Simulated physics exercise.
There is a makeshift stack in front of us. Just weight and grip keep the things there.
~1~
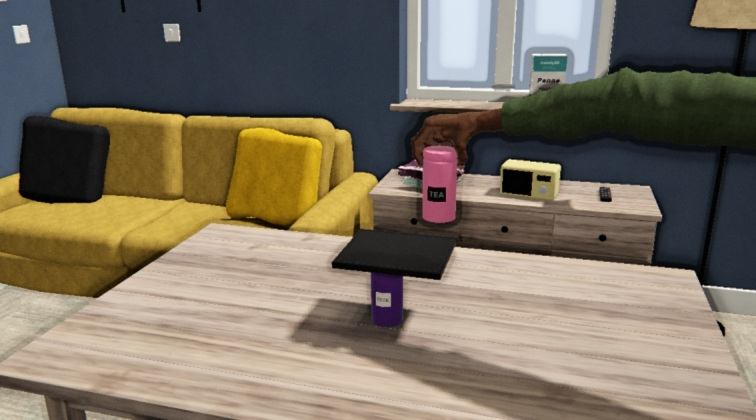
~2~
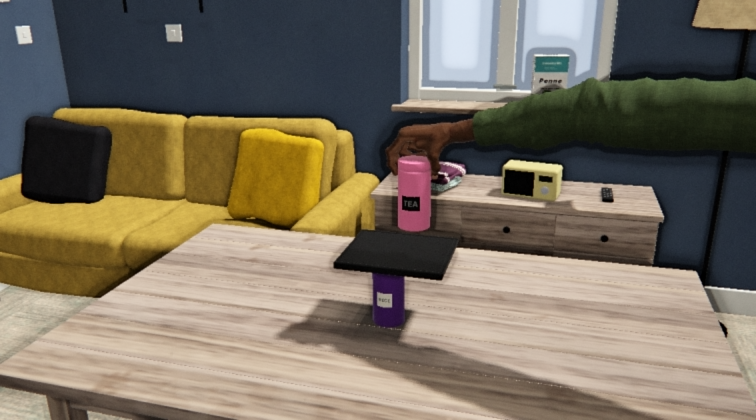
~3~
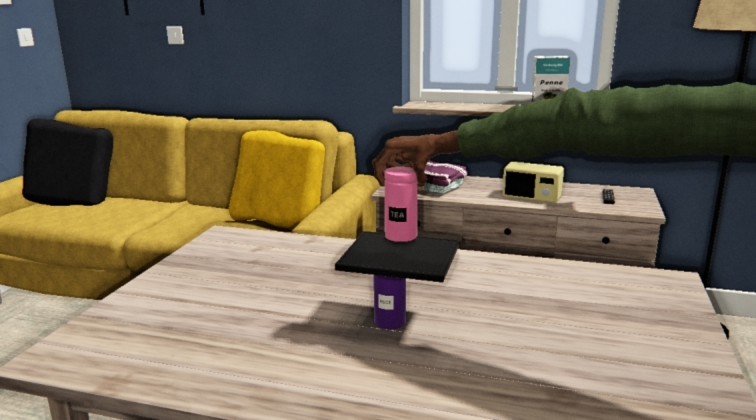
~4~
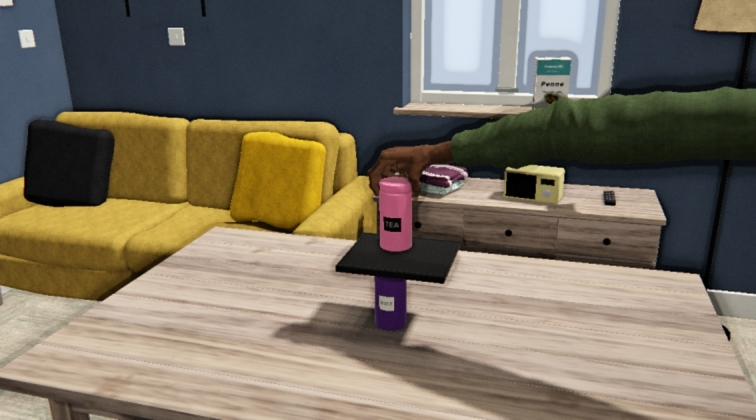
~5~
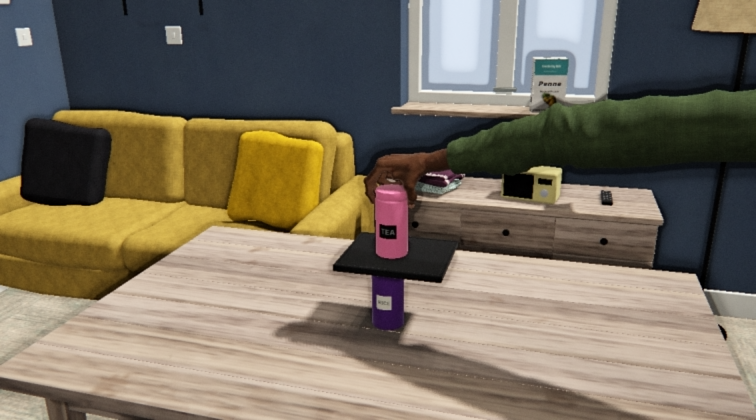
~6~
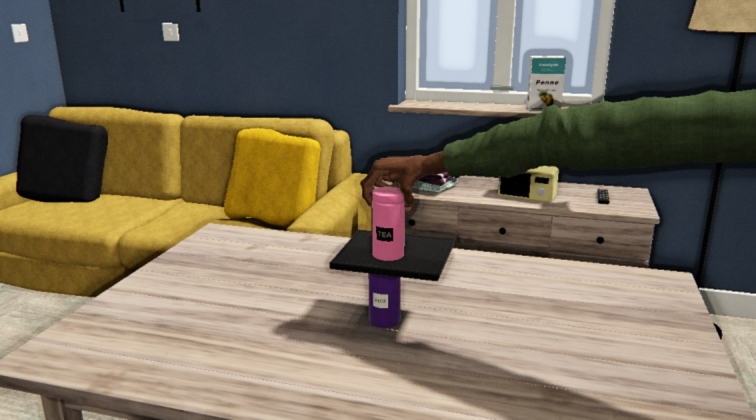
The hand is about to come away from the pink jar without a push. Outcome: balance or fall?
Ends intact.
Then, 0.20 s past the last view, nothing moves.
Then, 0.40 s past the last view, pink jar resting near (389, 224).
Finally, all 3 still in place. Final places as the last picture's camera would see them, pink jar near (389, 224). The stack stays up.
